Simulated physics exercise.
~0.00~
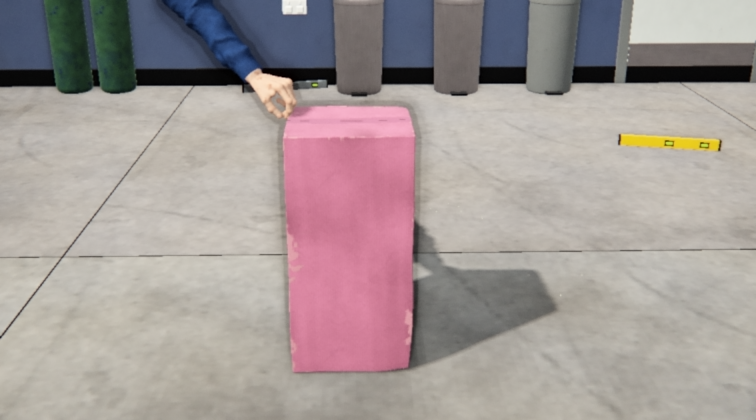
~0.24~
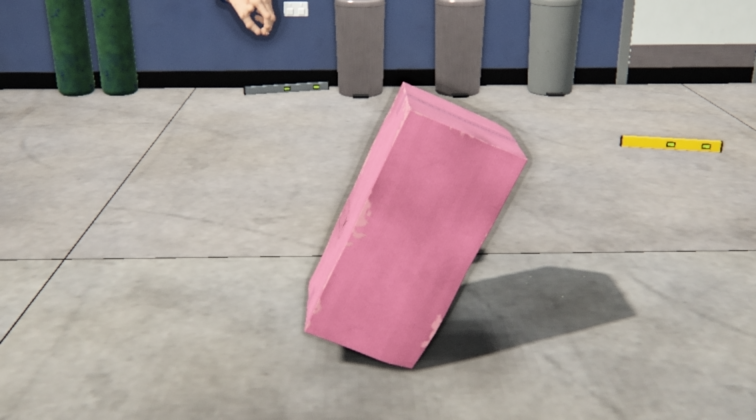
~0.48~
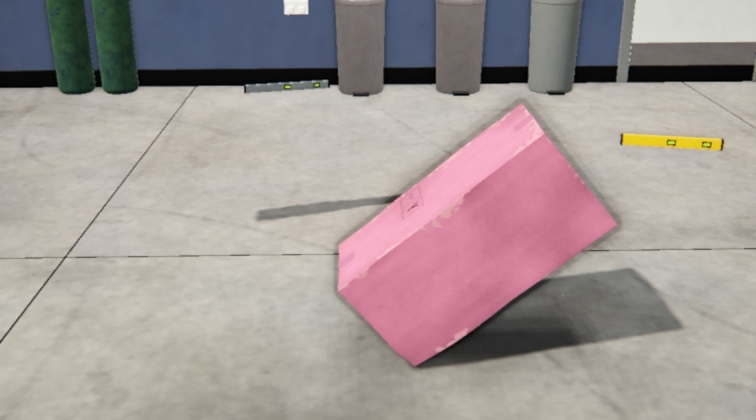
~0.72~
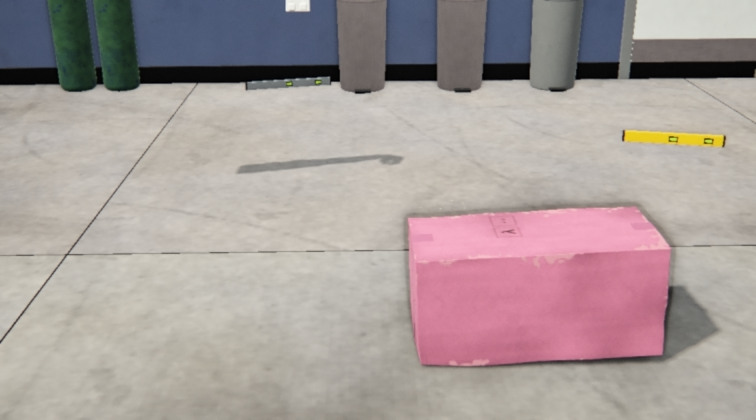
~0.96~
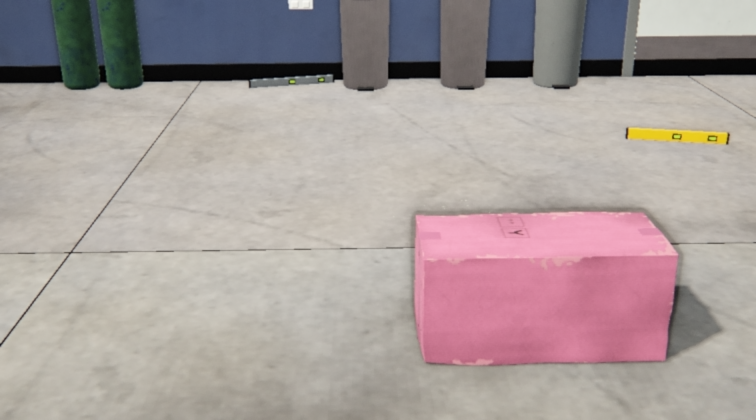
Garage floor with a hand drawing back from an upright pink box, the box tipping right and landing on its side.
